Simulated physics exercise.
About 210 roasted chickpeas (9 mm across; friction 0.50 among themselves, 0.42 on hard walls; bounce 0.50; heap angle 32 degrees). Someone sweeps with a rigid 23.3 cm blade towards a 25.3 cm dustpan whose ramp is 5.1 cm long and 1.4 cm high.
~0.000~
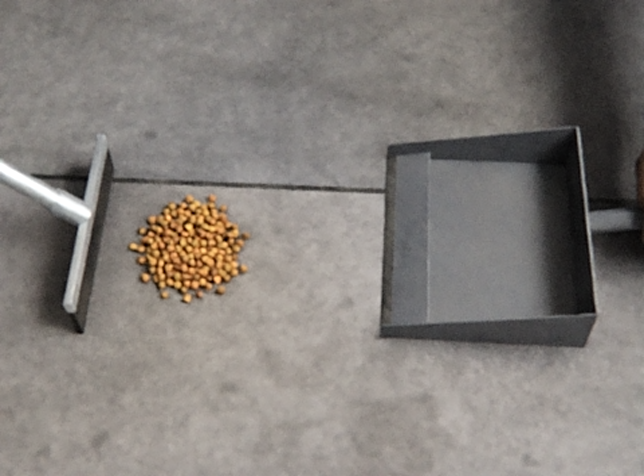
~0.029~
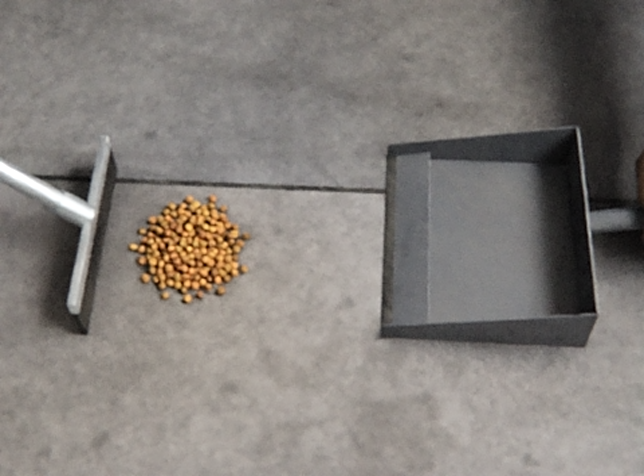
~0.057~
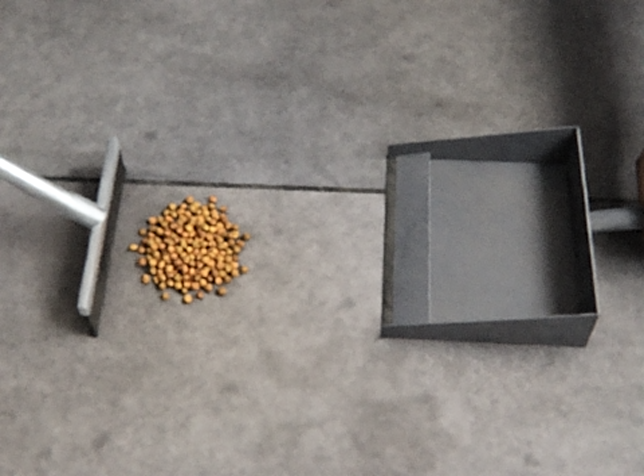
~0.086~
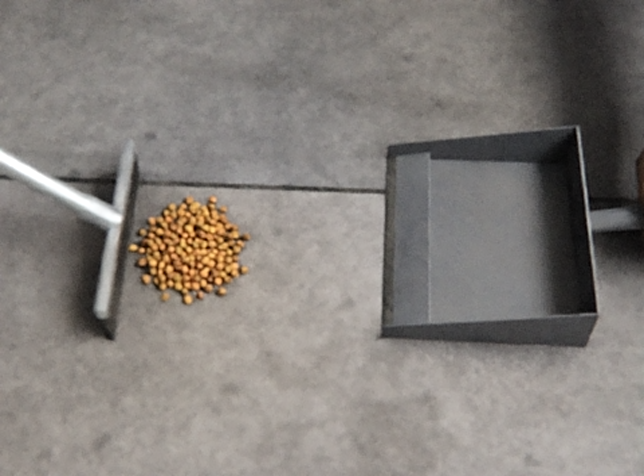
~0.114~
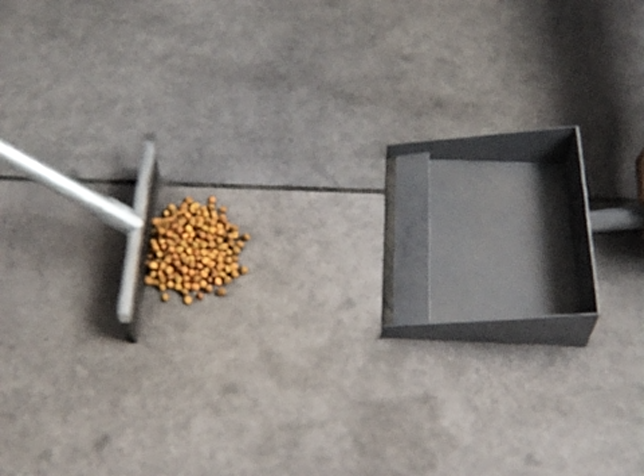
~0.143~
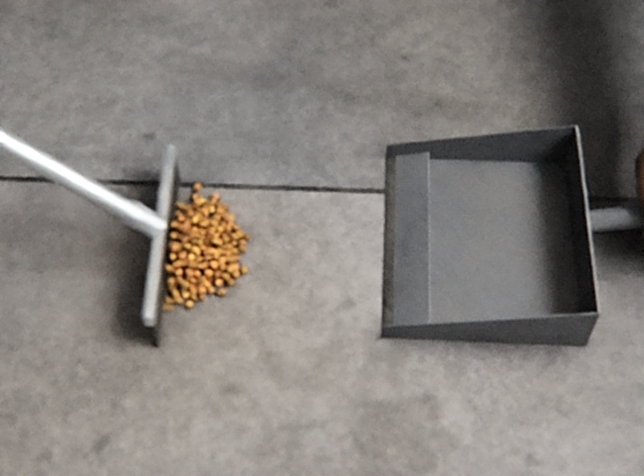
On a grey concrete floor, a flat blade on a pale handle moving right and pushing into a heap of roasted chickpeas.
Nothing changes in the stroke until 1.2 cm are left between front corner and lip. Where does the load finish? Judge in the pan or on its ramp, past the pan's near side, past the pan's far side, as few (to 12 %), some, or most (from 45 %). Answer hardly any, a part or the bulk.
Pan the bulk, near side hardly any, far side hardly any.
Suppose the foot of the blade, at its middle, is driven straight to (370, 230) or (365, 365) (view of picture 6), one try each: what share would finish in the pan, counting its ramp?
About 65 and 35 per cent.
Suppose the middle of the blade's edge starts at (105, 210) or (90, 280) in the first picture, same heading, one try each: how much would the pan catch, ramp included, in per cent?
About 65 and 50 per cent.
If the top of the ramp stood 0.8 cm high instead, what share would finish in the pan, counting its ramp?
In that case some 70 per cent.
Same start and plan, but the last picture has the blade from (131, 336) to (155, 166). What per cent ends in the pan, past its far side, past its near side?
Pan 35, far 0, near 25.
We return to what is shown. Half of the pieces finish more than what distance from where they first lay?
About 26 cm.
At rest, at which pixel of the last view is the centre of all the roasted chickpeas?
At about (399, 264).
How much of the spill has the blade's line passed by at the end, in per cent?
About 0 per cent.
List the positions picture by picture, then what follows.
In the first picture, blade from (70, 307) to (103, 143), moved 0.0 cm, 0 of the pieces shifted so far; middle of the pieces at (189, 249); pan at (496, 246).
In the second picture, blade from (74, 308) to (106, 144), moved 0.4 cm, 0 of the pieces shifted so far; middle of the pieces at (189, 249).
In the third picture, blade from (85, 310) to (115, 146), moved 1.5 cm, 0 of the pieces shifted so far; middle of the pieces at (189, 250).
In the fourth picture, blade from (102, 313) to (130, 148), moved 3.4 cm, 0 of the pieces shifted so far; middle of the pieces at (189, 250).
In the fifth picture, blade from (125, 317) to (150, 151), moved 5.9 cm, 25 of the pieces shifted so far; middle of the pieces at (194, 248).
In the sixth picture, blade from (149, 320) to (171, 153), moved 8.5 cm, 191 of the pieces shifted so far; middle of the pieces at (200, 252); pan at (496, 246). Its pace works out near 0.91 m/s, heading 6 degrees towards the viewer's side.
Then, at 0.28 s, middle of the blade 12 cm from the lip; 0 % over the lip, far side 0 %, near side 0 %.
After 0.37 s, middle of the blade 4 cm from the lip; 0 % over the lip, far side 0 %, near side 5 %.
After 0.60 s, middle of the blade 2 cm from the lip; 65 % over the lip, far side 5 %, near side 5 %.
By 1.2 s all is still; pan 65 %, near side 5 %, far side 5 %, in front of the lip or behind the blade 25 %.
